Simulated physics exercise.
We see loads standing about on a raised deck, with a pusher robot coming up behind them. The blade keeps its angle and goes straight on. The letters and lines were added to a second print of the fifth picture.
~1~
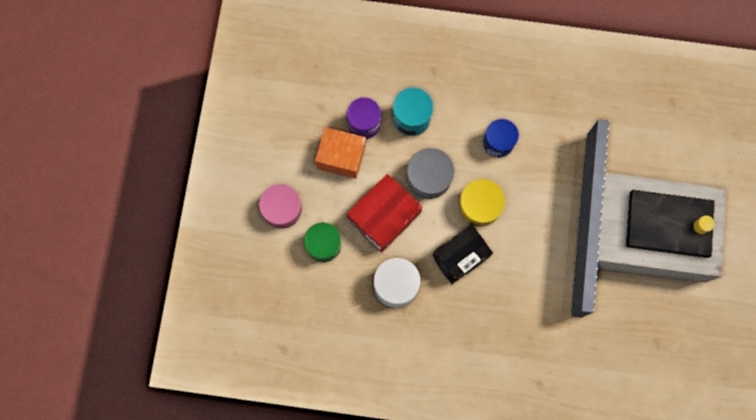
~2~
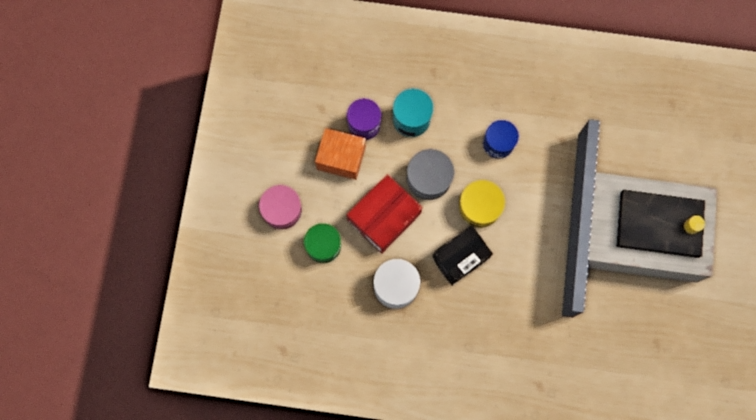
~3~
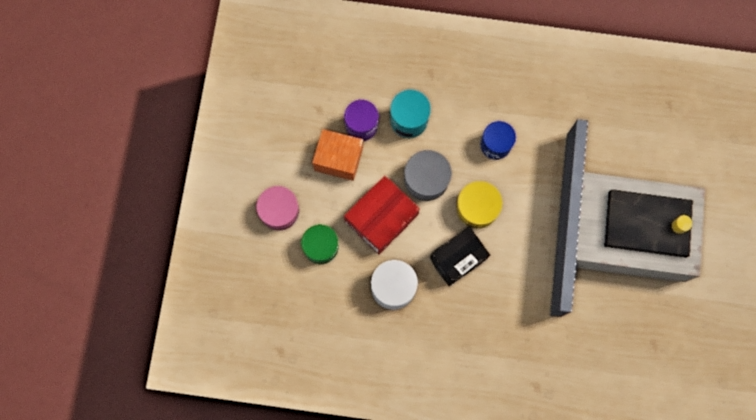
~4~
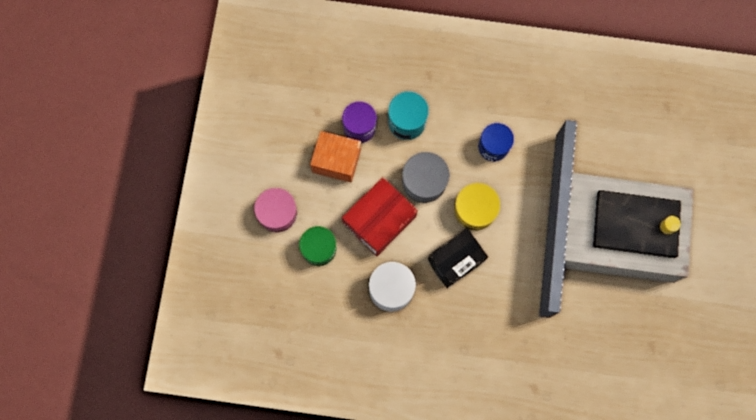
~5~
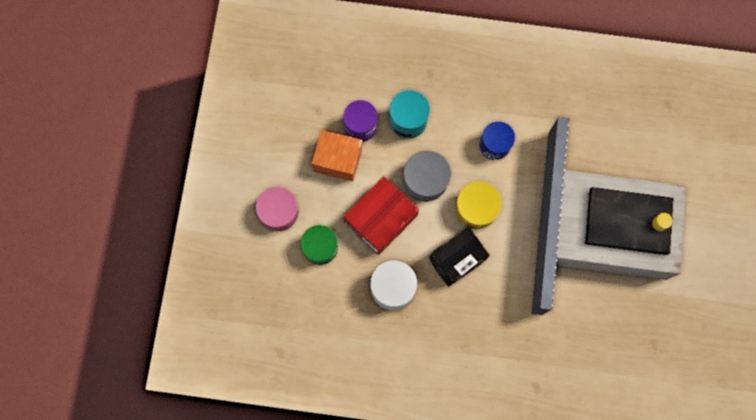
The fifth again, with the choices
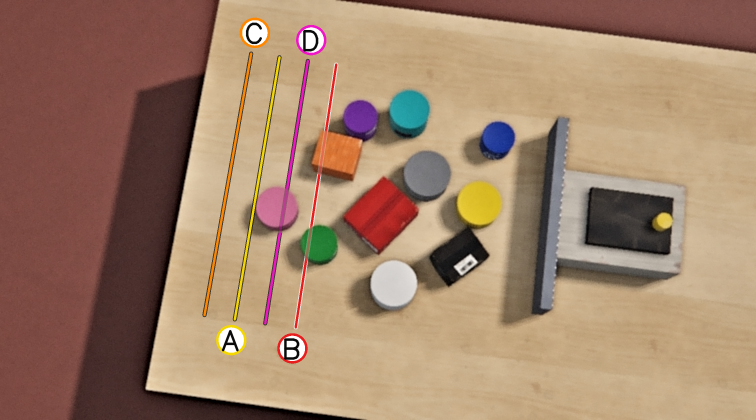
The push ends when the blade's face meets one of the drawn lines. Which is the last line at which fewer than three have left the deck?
At A, and not beyond.
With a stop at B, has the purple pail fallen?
No.
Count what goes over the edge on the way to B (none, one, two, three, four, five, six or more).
The count is none.
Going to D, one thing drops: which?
The pink pail goes over.
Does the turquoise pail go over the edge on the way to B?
By then, no.
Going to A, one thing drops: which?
It is the pink pail.
On the marked copy, A at (258, 184); B at (317, 191); C at (229, 180); D at (287, 188).
Following A. Soon after the start, robot (516, 206); turquoise pail (401, 113); white canister (390, 289).
Later, robot (408, 191); pink pail (228, 201); orange crate (262, 161).
In the end, robot (324, 180); pink pail over the edge; orange crate (198, 160); one fallen.
As for the rest, B is within the limit but short; C drops four; D is within the limit but short.
